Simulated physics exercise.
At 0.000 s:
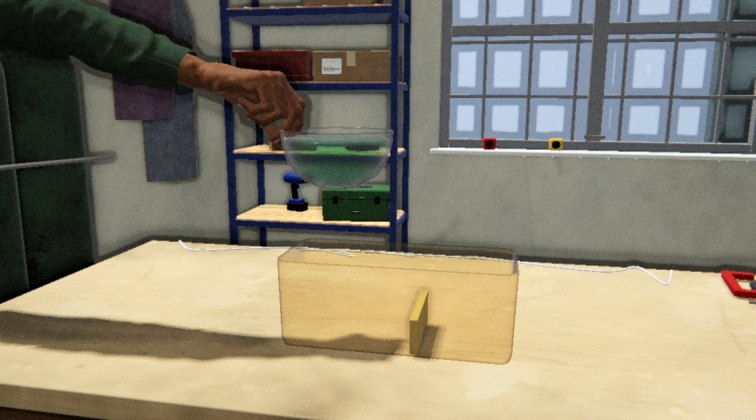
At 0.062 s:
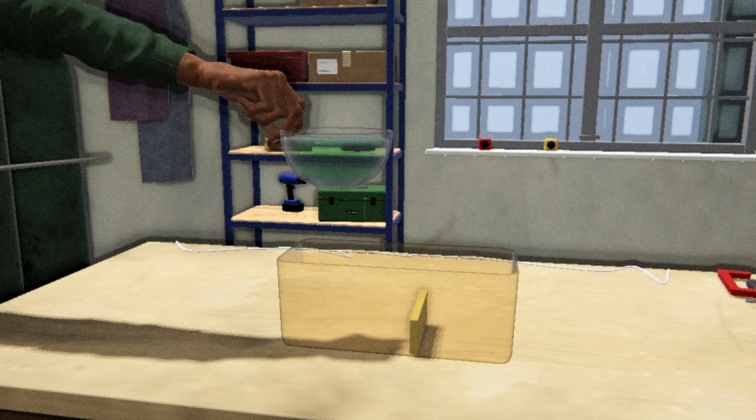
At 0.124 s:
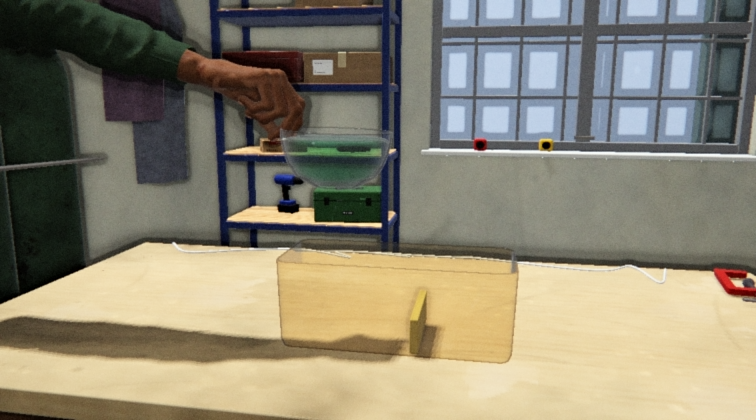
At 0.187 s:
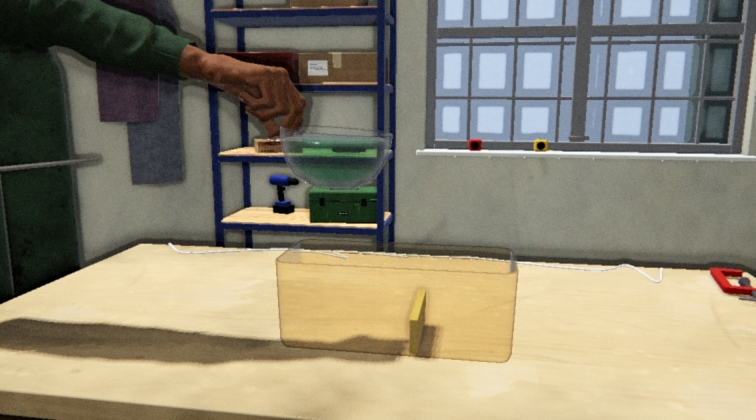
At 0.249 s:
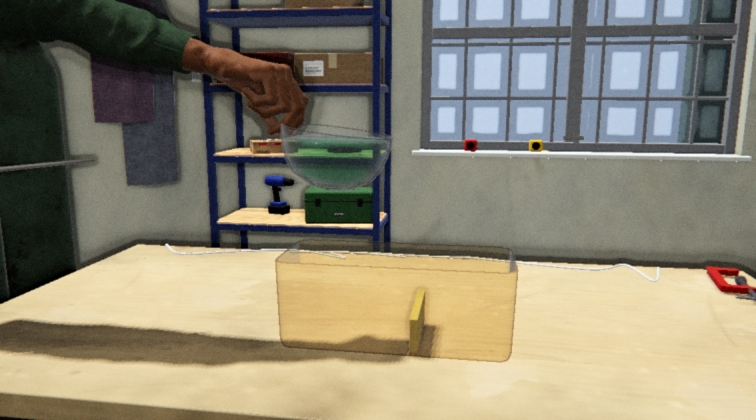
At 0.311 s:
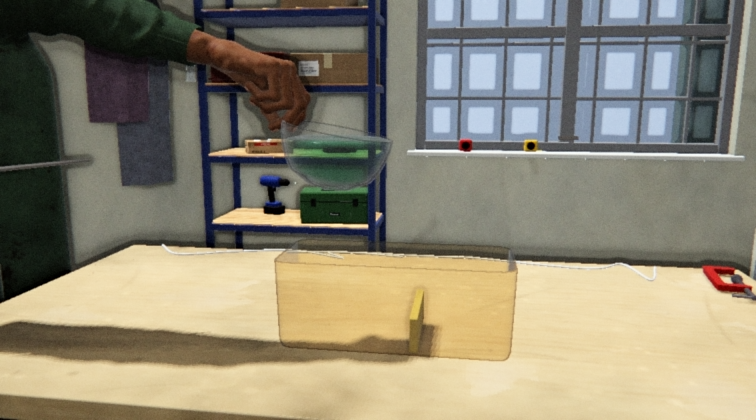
A brown hand in a dark green sleeve reaches in from the left, holding a clear round bowl of water above a pale wooden table in a workshop, seen from the front. An empty, see-through long basin with a small yellow upright piece stands below, before blue shelves and a barred window. The bowl gradually tilts down to the right while the camera drifts slightly, sliding the background leftward.
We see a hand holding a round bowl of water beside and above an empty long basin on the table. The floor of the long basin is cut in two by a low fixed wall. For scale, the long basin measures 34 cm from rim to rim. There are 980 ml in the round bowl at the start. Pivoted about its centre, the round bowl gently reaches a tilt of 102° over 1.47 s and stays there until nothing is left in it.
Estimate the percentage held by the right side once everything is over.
I would say 76 per cent.
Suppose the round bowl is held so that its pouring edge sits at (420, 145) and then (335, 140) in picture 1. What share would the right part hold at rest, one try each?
About 90 %, then about 5 %.
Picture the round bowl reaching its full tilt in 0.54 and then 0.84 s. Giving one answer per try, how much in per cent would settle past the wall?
I'd say 45 percent on the first go, 65 percent on the next.
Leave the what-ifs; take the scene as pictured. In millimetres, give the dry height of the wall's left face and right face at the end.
44 mm left, 10 mm right.
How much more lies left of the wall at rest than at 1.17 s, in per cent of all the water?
Difference: Approx. 12 %.
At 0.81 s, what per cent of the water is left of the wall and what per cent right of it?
Left side near 2, right side near 20.
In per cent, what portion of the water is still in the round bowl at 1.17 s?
About 5 per cent.
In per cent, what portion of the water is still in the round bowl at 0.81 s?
Still held: Roughly 50 % of the total.
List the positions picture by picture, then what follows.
In the first picture, it leans 0°; its right rim is at (391, 133); the water meets the walls at (289, 138) and (390, 140); the long basin's rim runs from (291, 250) to (517, 263); the wall's top is at (420, 305).
In the second picture, it leans 0°; its right rim is at (391, 133); the water meets the walls at (288, 138) and (390, 140).
In the third picture, it leans 2°; its right rim is at (391, 135); the water meets the walls at (287, 138) and (389, 141).
In the fourth picture, it leans 4°; its right rim is at (391, 137); the water meets the walls at (287, 138) and (389, 141).
In the fifth picture, it leans 7°; its right rim is at (391, 140); the water meets the walls at (287, 138) and (390, 141).
In the sixth picture, it leans 11°; its right rim is at (392, 143); the water meets the walls at (288, 138) and (391, 141).
Then, 0.81 s in, the tilt is 59° and 49 per cent is still to pour, 2 is left of the wall and 19 right of it.
Then, 1.17 s in, the tilt is 92° and 5 per cent is still to pour, 12 is left of the wall and 76 right of it.
Then, 1.55 s in, the tilt is 102° and 0 per cent is still to pour, 22 is left of the wall and 77 right of it.
Then, 1.97 s in, the tilt is 102° and 0 per cent is still to pour, 23 is left of the wall and 77 right of it.
Finally, 23 per cent lies left of the wall, 76 right of it and 0 outside.
